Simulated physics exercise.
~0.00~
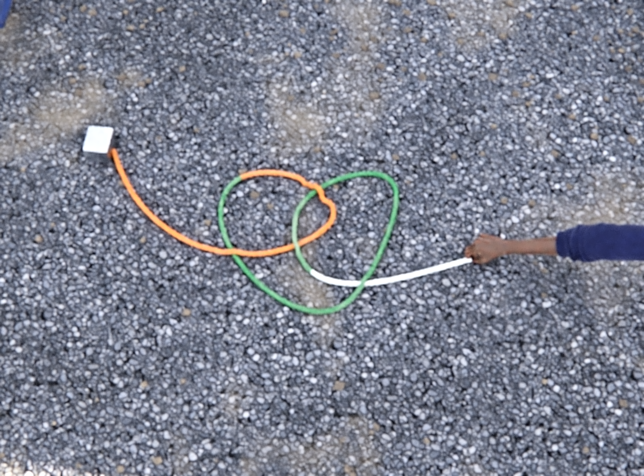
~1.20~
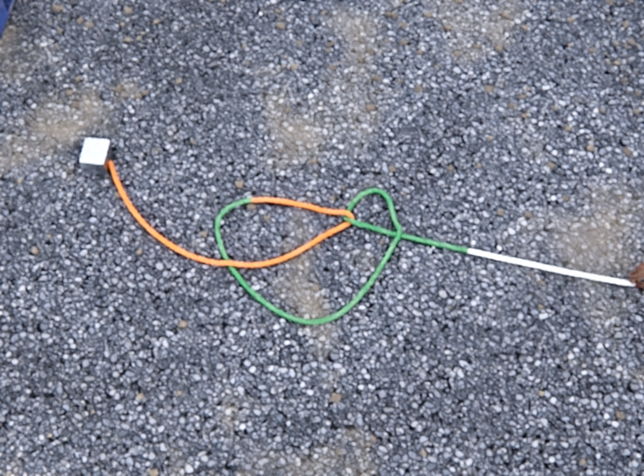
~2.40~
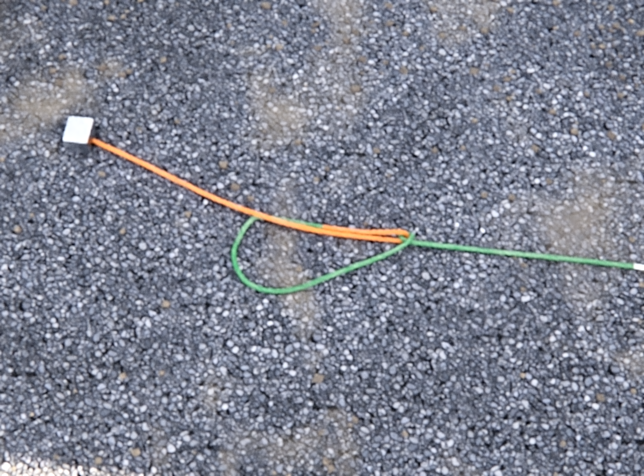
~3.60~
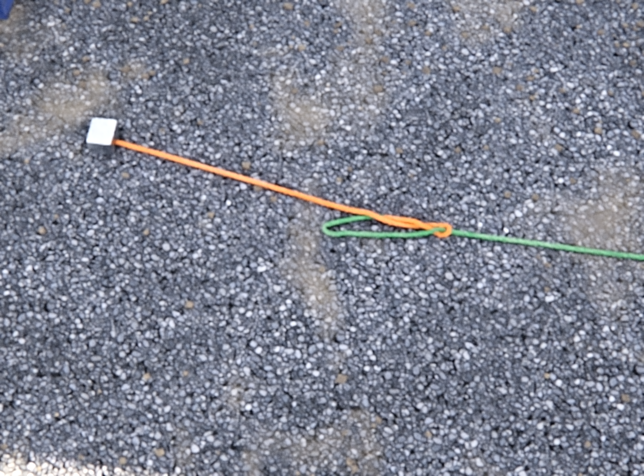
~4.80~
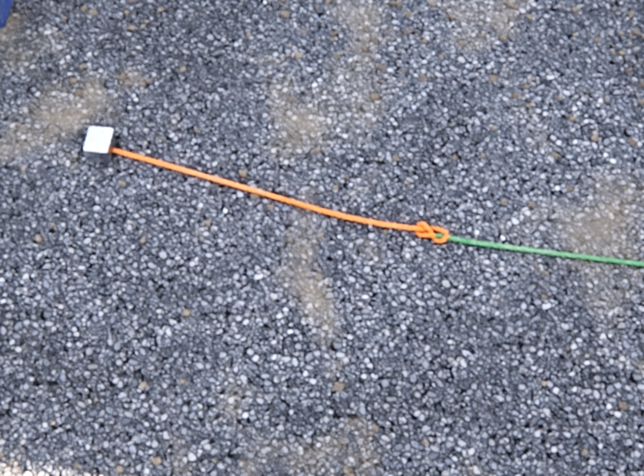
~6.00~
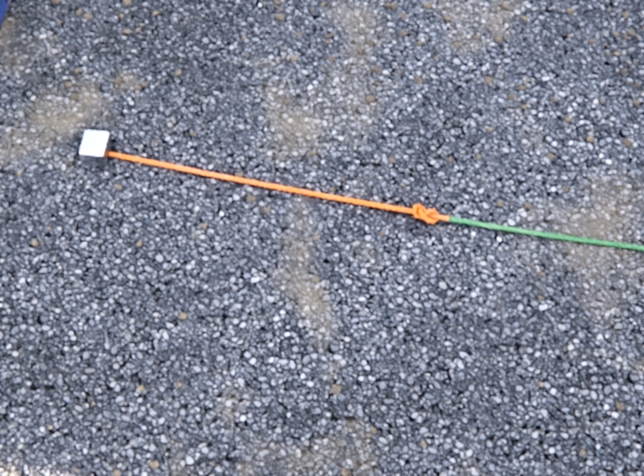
Orange, green and white rope looped on gravel being pulled right by a hand, its loops shrinking until a knot jams.
